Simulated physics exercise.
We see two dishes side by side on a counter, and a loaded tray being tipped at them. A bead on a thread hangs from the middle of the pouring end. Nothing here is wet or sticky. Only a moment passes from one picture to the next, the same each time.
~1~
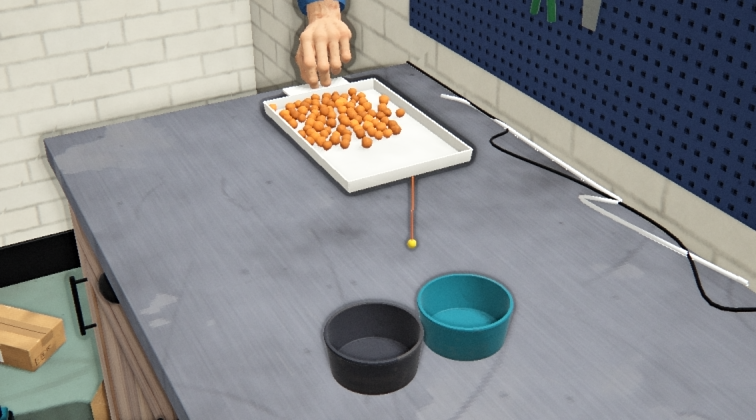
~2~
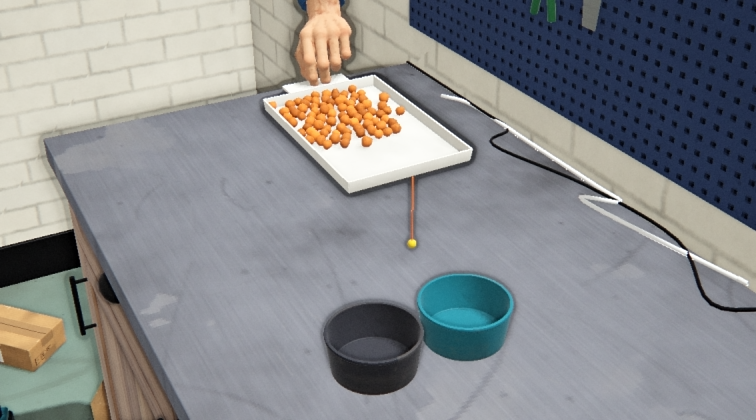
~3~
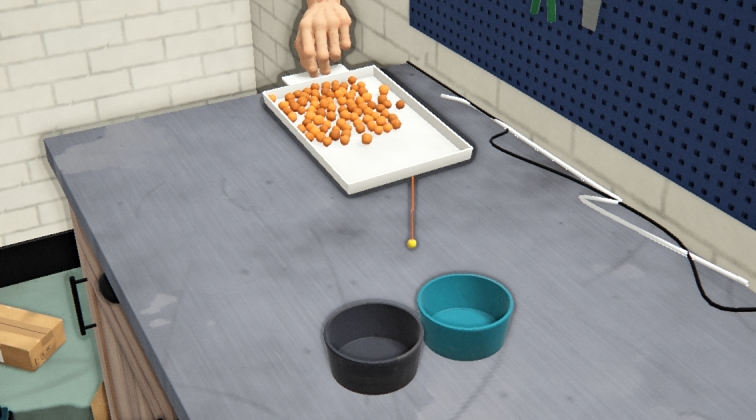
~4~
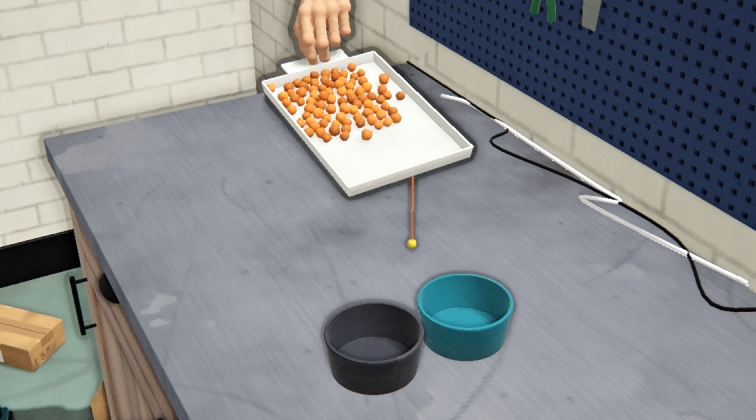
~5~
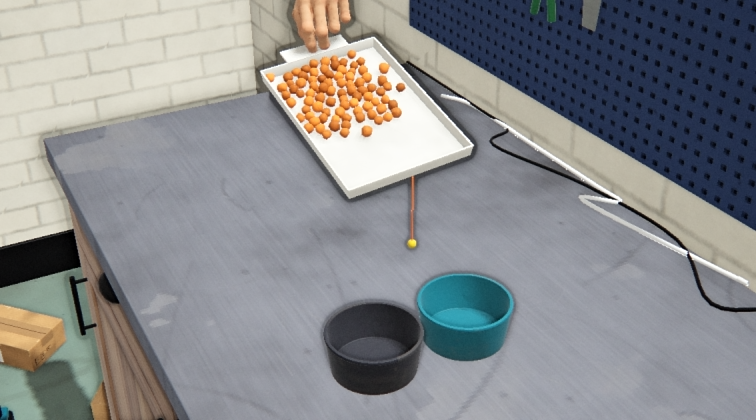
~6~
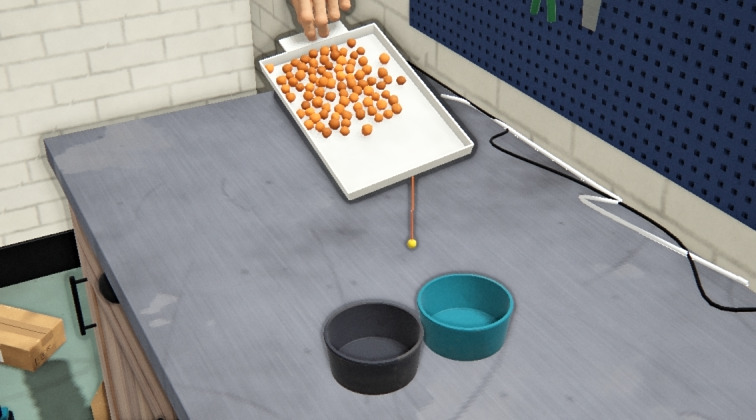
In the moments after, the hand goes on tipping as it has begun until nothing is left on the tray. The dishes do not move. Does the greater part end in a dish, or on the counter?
The two hold under half of the load.
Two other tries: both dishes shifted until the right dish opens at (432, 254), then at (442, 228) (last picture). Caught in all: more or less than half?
One: More than half. Two: Not half.
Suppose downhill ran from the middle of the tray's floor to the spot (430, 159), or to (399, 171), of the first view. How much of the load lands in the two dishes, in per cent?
In turn 10 and 30 in a hundred.
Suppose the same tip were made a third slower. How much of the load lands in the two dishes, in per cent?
It comes to 0 per cent or so.
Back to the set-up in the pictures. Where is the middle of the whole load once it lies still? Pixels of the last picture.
At about (381, 311).
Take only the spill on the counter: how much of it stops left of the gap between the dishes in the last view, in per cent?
Near 90 %.
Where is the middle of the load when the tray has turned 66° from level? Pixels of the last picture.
At about (371, 157).
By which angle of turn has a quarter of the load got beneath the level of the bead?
Near 105 degrees.
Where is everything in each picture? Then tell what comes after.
Corners of the pouring end (349, 180) and (470, 149), level; middle of the load (342, 118), coated peanuts; left dish (397, 373); right dish (490, 339); bead on its thread (412, 244), in the first picture.
Corners of the pouring end (349, 181) and (470, 149), level; middle of the load (342, 116), in the second picture.
Corners of the pouring end (349, 183) and (470, 148), tipped barely, lowest at the left corner; middle of the load (342, 110), in the third picture.
Corners of the pouring end (349, 186) and (471, 146), tipped a little, lowest at the left corner; middle of the load (342, 102), in the fourth picture.
Corners of the pouring end (349, 188) and (471, 145), tipped a little, lowest at the left corner; middle of the load (342, 93), in the fifth picture.
Corners of the pouring end (349, 191) and (471, 144), tipped clearly, lowest at the left corner; middle of the load (341, 87), about a tenth on the move; left dish (397, 373); right dish (490, 339), in the sixth picture.
Just after the last frame, tray tipped steeply; the larger part on the tray; just a few outside both; about a tenth in the air.
A moment on, tray tipped past a quarter turn; roughly half on the tray; just a few in the right dish; roughly a quarter outside both; roughly a quarter in the air.
Further on, tray tipped past a quarter turn; just a few in the right dish; almost all outside both.
When it is over, tray tipped past a quarter turn; not one in the left dish; just a few in the right dish; almost all outside both.
